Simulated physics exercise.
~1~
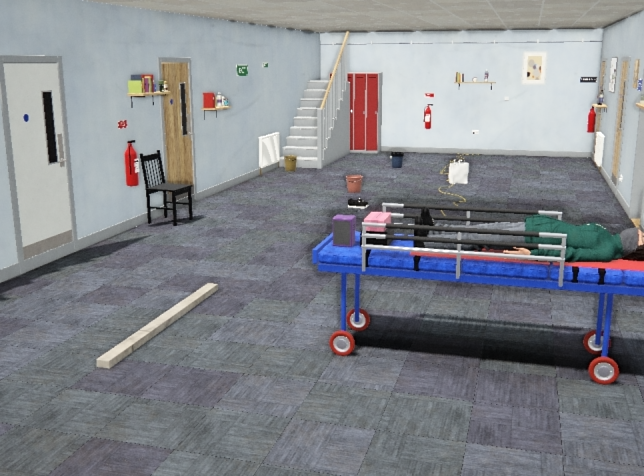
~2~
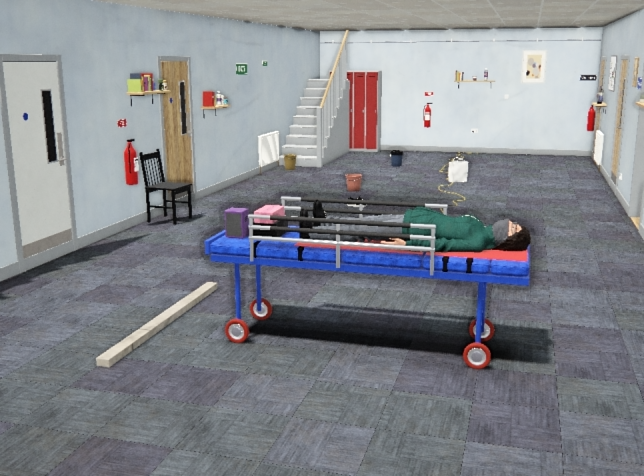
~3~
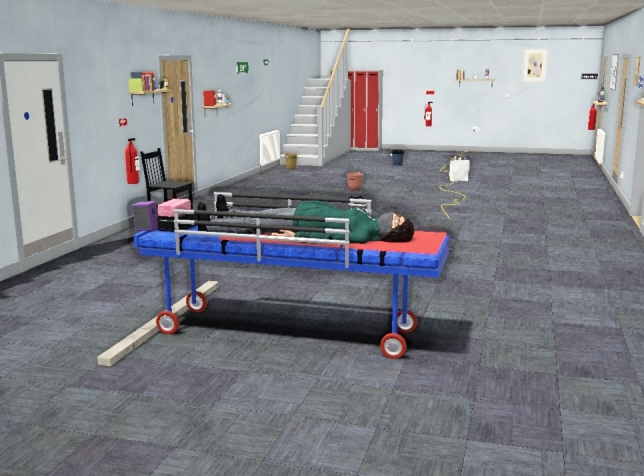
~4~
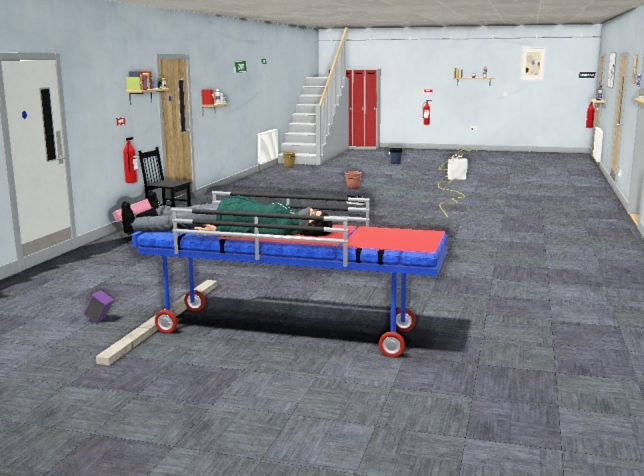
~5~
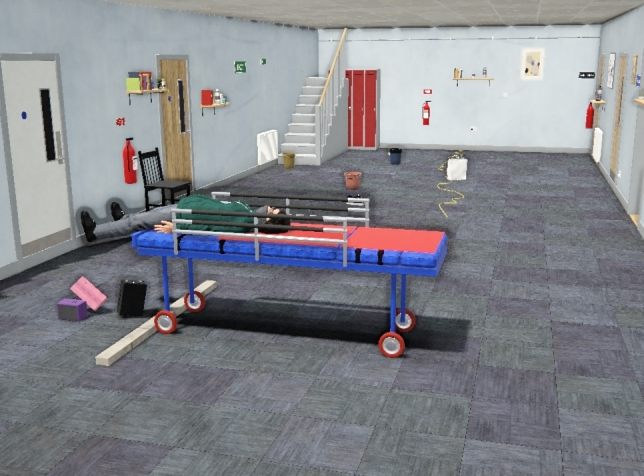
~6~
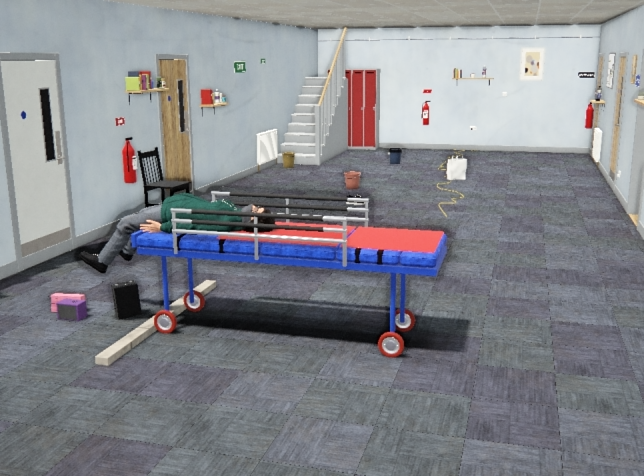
To begin with, a blue trolley with red wheels carries a person in a green top, lying on their back, leftward across a carpeted room toward a wooden strip on the floor. A purple box, a pink box and a black case ride near the feet. The trolley halts at the strip and stays level, but the person and the items keep sliding left. The purple box drops first, then the pink box and black case fall. Finally, the three items rest on the floor while the person's legs hang over the trolley's left end, the torso still on top.
